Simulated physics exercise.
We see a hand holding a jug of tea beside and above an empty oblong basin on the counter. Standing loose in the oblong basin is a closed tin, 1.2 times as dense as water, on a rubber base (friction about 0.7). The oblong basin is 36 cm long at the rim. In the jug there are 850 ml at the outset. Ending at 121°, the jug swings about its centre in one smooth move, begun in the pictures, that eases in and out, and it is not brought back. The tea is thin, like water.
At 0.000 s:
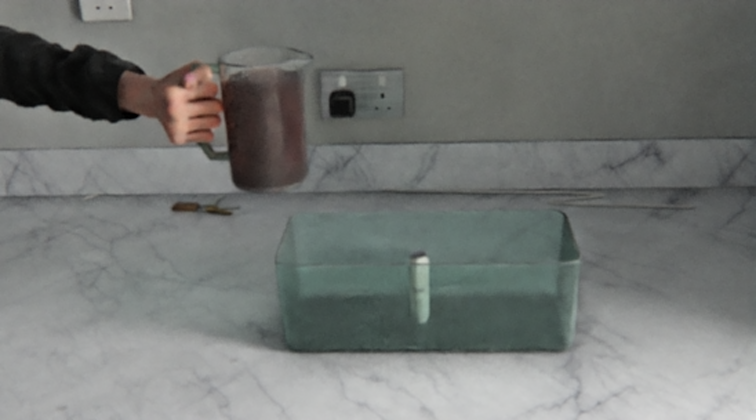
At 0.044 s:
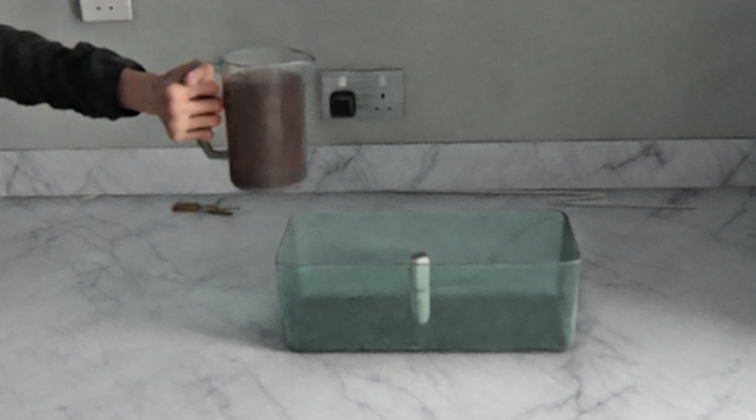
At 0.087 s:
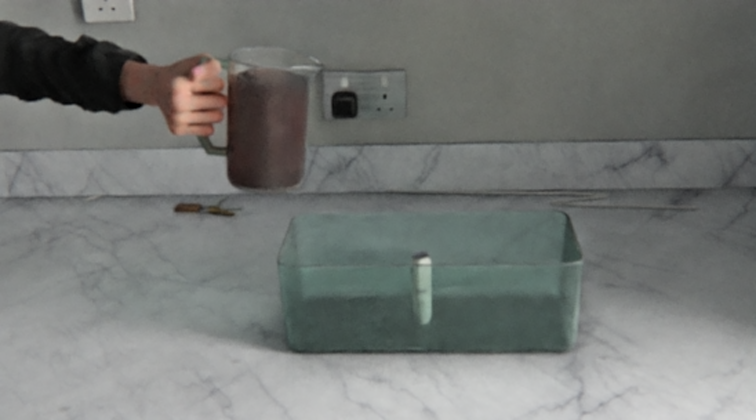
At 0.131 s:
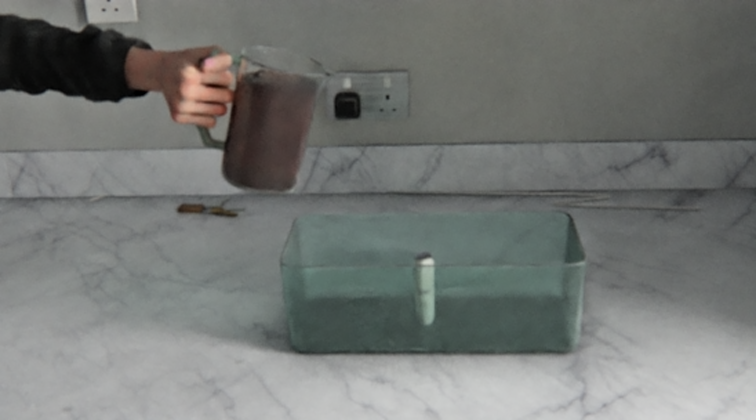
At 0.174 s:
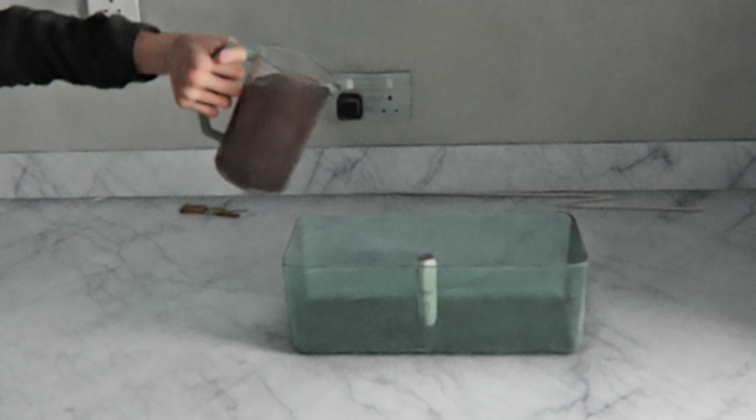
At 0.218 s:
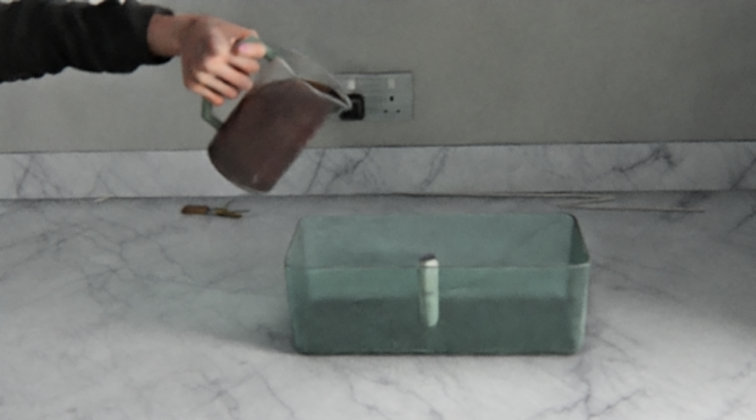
A hand in a dark sleeve reaches in from the left over a white, grey-veined marble counter, seen from the front and slightly above, with a grey wall and sockets behind. It holds a clear jug of reddish-brown liquid above and left of a greenish, see-through oblong basin with a small pale upright object. The jug, first upright, tilts smoothly rightward, while the view shifts very slightly.
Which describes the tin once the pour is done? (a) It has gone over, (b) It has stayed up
(a) It has gone over.
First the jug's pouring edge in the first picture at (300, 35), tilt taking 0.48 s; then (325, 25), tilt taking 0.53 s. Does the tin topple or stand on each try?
Try 1: Tipped over; try 2: Tipped over.
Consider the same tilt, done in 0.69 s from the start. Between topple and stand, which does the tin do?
Result: Tin tipped over.
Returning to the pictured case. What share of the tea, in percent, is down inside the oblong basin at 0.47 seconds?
Roughly 16 percent.
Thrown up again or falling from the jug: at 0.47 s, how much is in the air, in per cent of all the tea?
Some 24 % is the figure.
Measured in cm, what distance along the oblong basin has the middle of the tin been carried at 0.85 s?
The tin has gone some 12 cm.
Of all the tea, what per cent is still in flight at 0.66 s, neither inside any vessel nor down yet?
18 per cent or so.
After 0.47 s the tilt is 114° and 58 per cent is still to pour; the tin stands where it began.
After 0.66 s the tilt is 121° and 12 per cent is still to pour; the tin leans 4°.
After 0.85 s the tilt is 121° and 0 per cent is still to pour; the tin lies on its side.
After 1.06 s the tilt is 121° and 0 per cent is still to pour; the tin lies on its side.
In the end the tin lies on its side.
